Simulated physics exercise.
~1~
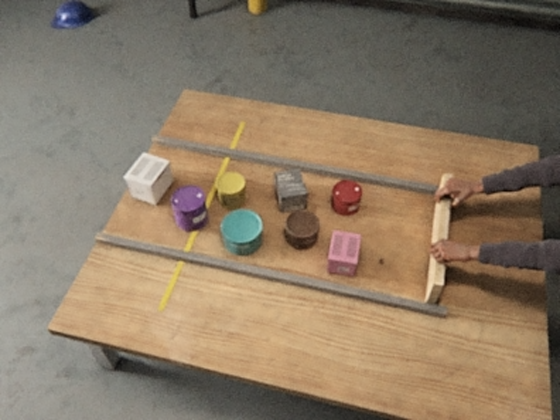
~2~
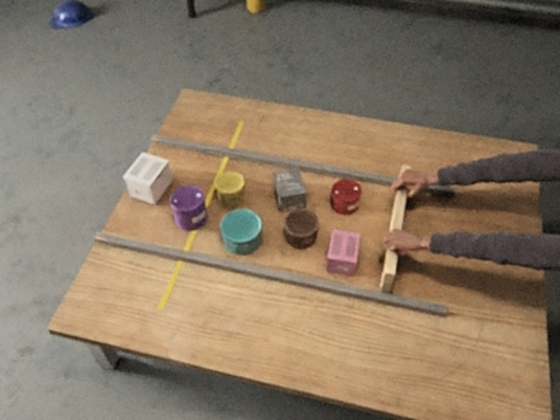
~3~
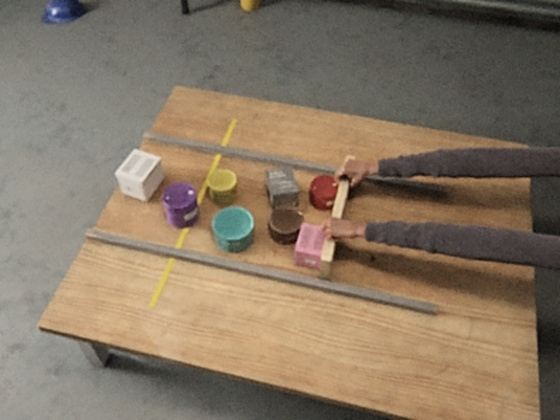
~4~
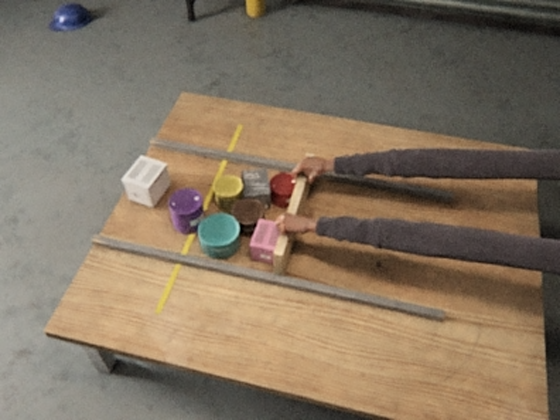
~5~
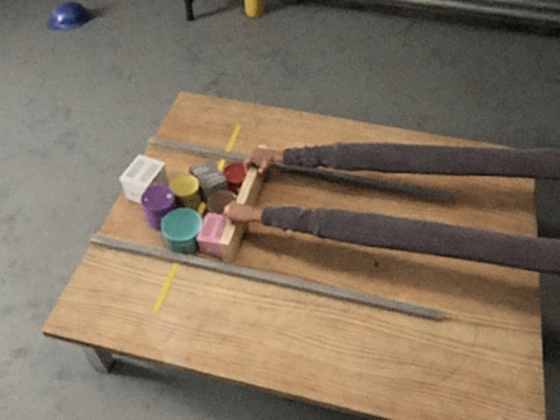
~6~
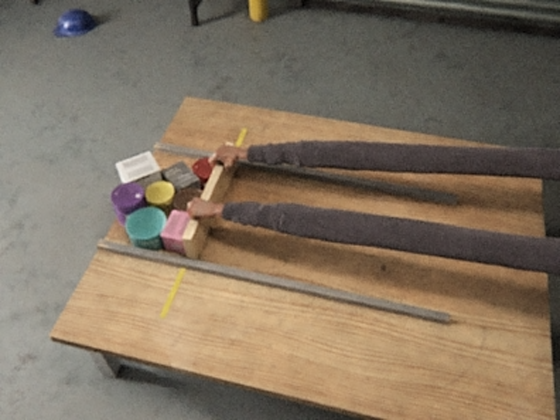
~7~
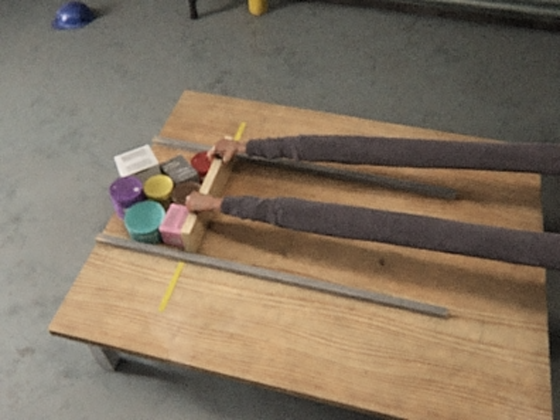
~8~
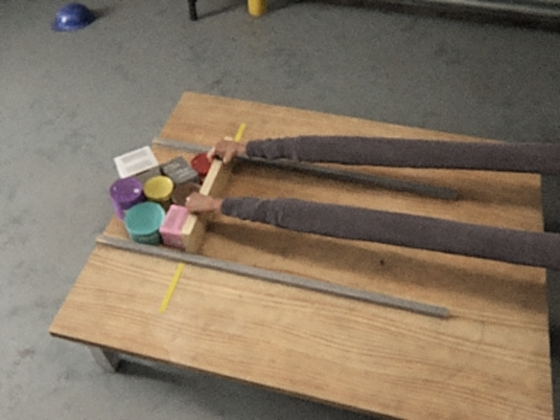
Two dark-sleeved arms reach in from the right, gripping an upright wooden plank on a low wooden table, seen from above at an angle on a grey floor. Between two grey rails sit a white box, purple, teal and yellow tubs, a grey box, a brown tub, a red canister and a pink box, with yellow tape crossing the table. The hands slide the plank left, meeting the pink and red items first, then bunching everything together. The cluster moves past the tape to the table's left edge. The plank stops near the tape, and the packages stay crowded there, none fallen.
